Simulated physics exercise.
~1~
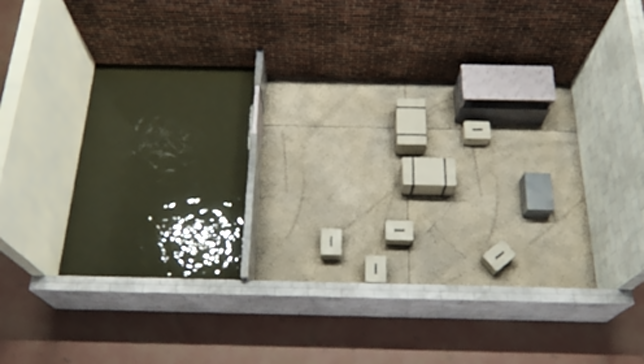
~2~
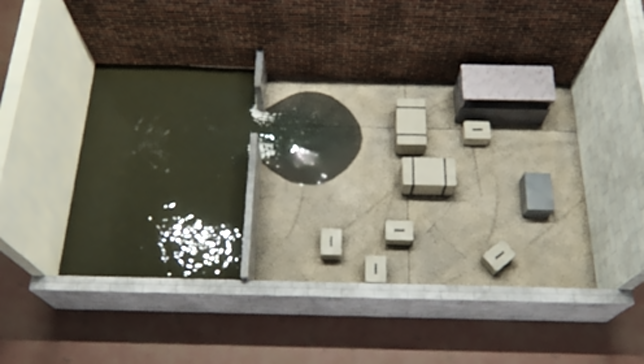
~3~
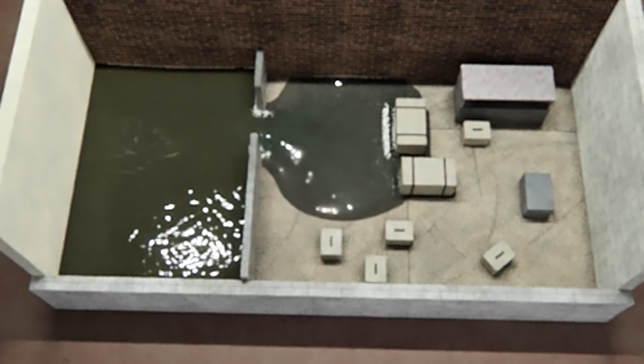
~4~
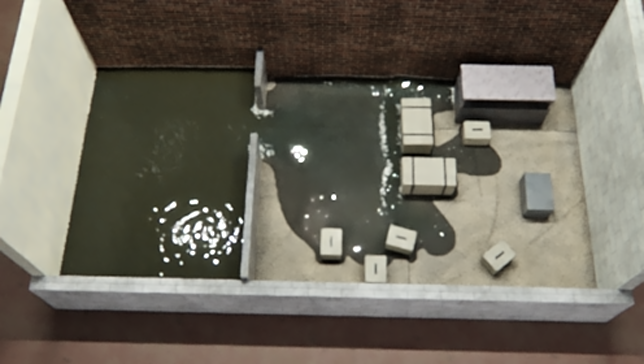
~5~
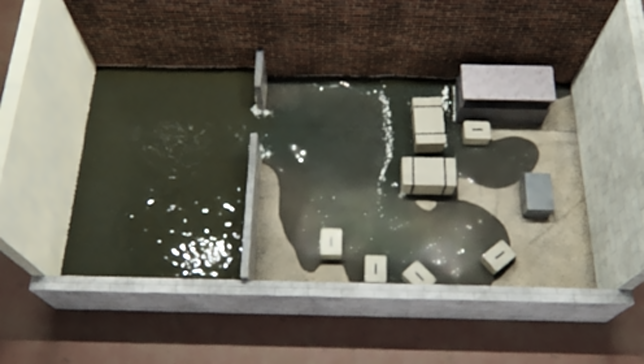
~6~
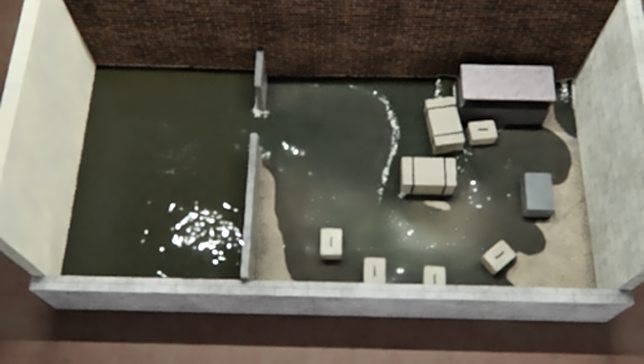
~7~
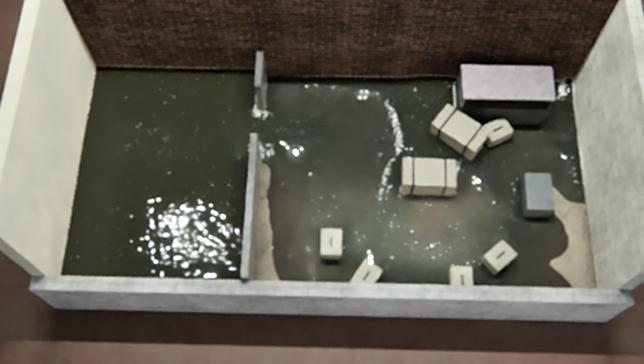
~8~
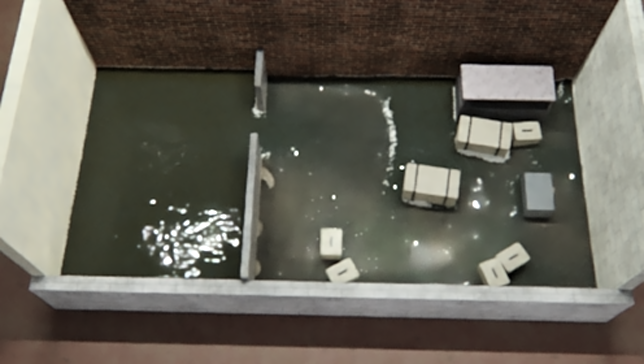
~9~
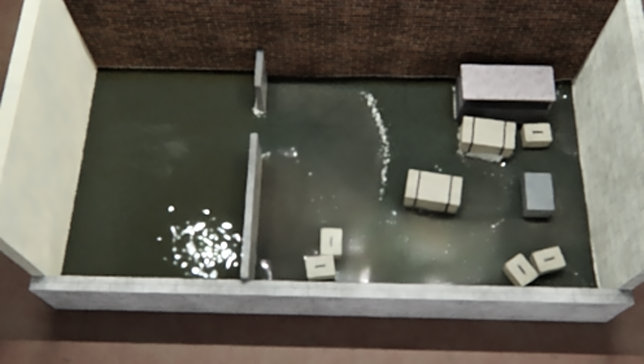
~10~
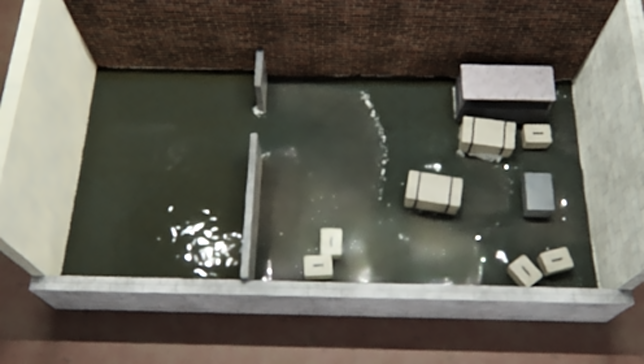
Dark green water fills the left side of an open-topped, walled enclosure seen from above, while pale boxes, larger strapped trunks, a grey block and a long lilac-grey block stand on the dry, tan floor to the right. Water pours through a gap in the dividing wall and spreads rightward in a dark pool. It surrounds the trunks, then the smaller boxes, pushing several rightward while one front box slides left. The upper trunk turns and shifts toward the long block. Finally, water covers the whole floor, with two boxes gathered near the front right corner and two beside the divider.
